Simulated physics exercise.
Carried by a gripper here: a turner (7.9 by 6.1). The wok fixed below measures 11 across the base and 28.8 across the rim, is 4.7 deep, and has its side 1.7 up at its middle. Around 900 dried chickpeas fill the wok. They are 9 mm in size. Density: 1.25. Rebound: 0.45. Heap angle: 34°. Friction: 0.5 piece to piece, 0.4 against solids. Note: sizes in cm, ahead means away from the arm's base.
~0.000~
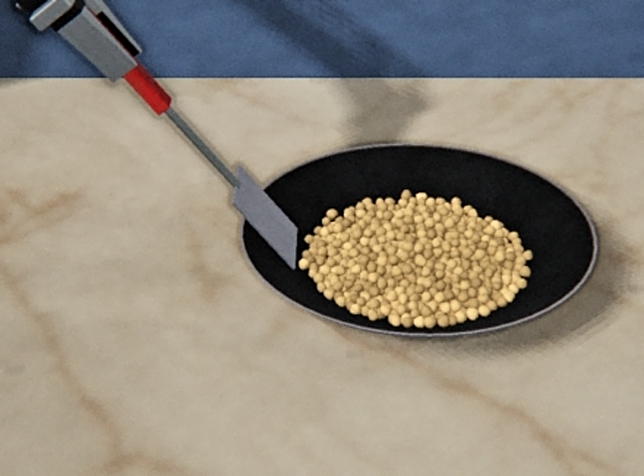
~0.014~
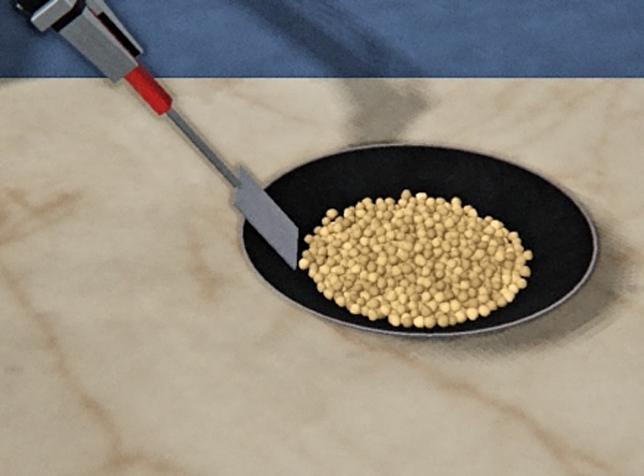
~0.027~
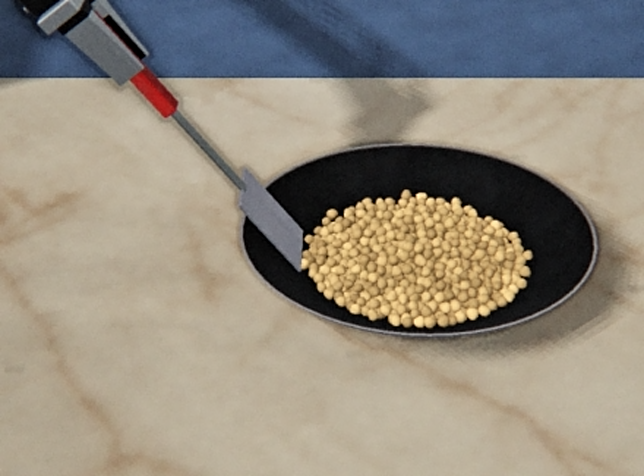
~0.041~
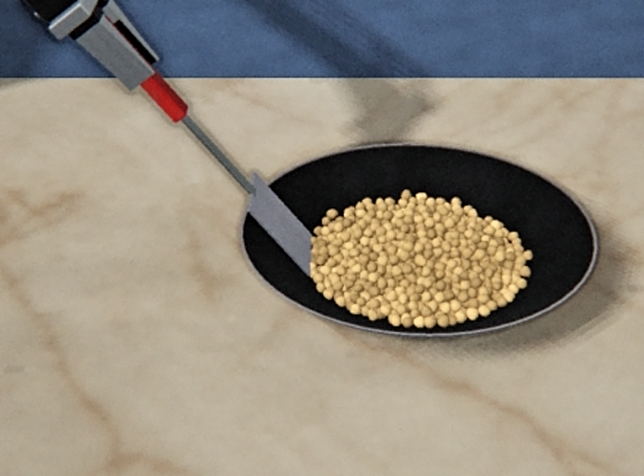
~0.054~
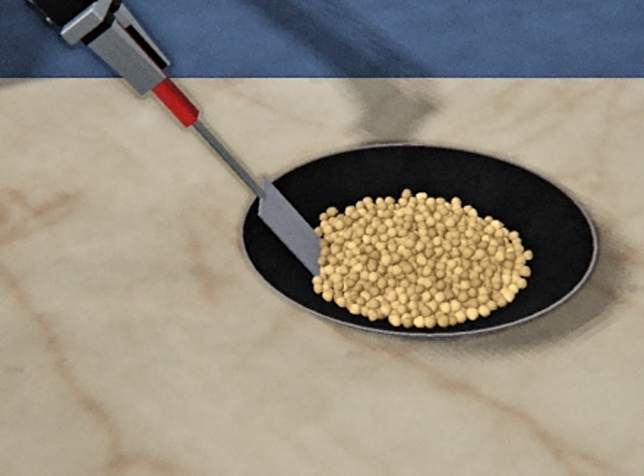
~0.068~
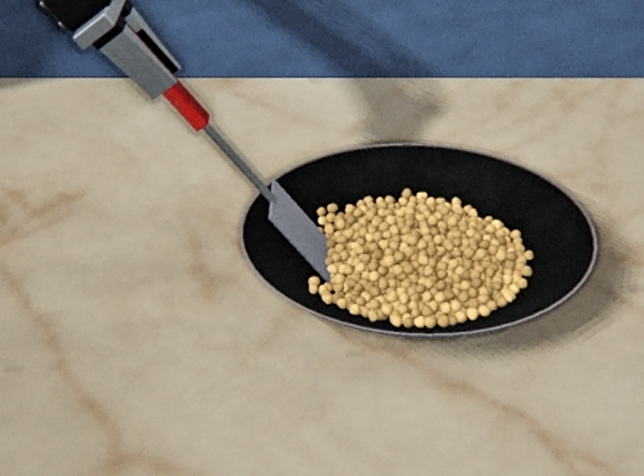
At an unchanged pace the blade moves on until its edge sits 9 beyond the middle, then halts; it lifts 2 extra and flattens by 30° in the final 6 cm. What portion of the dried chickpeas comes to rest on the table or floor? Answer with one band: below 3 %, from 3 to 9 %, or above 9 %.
From 3 to 9 %.
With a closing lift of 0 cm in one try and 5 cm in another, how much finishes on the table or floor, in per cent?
Roughly 5 per cent, then 10 per cent.
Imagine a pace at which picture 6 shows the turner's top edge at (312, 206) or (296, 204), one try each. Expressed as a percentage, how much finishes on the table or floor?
That comes to about 25 and about 20 percent, in that order.
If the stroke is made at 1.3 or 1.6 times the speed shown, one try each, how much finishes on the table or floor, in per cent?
About 10 and 20 per cent.
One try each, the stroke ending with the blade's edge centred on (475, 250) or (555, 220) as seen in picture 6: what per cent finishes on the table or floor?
Estimates, in order: 0 % and 15 %.
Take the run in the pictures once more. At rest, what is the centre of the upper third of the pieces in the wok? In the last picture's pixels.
I'd put it close to (531, 242).
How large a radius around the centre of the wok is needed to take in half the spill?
About 20 cm out from the centre.
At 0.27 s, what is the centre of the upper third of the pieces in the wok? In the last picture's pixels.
Roughly pixel (502, 238).
After 0.17 s, sloping 53°, highest piece 4 above the table; 900 in the wok.
After 0.27 s, sloping 44°, highest piece 5 above the table; 900 in the wok.
After 0.52 s, sloping 23°, highest piece 6 above the table; 861 in the wok, 35 on the table or floor, 4 on the blade or in flight.
After 1.57 s, sloping 23°, highest piece 6 above the table; 860 in the wok, 40 on the table or floor.
In the end, 860 in the wok, 40 on the table or floor. That is 4 % on the table or floor.
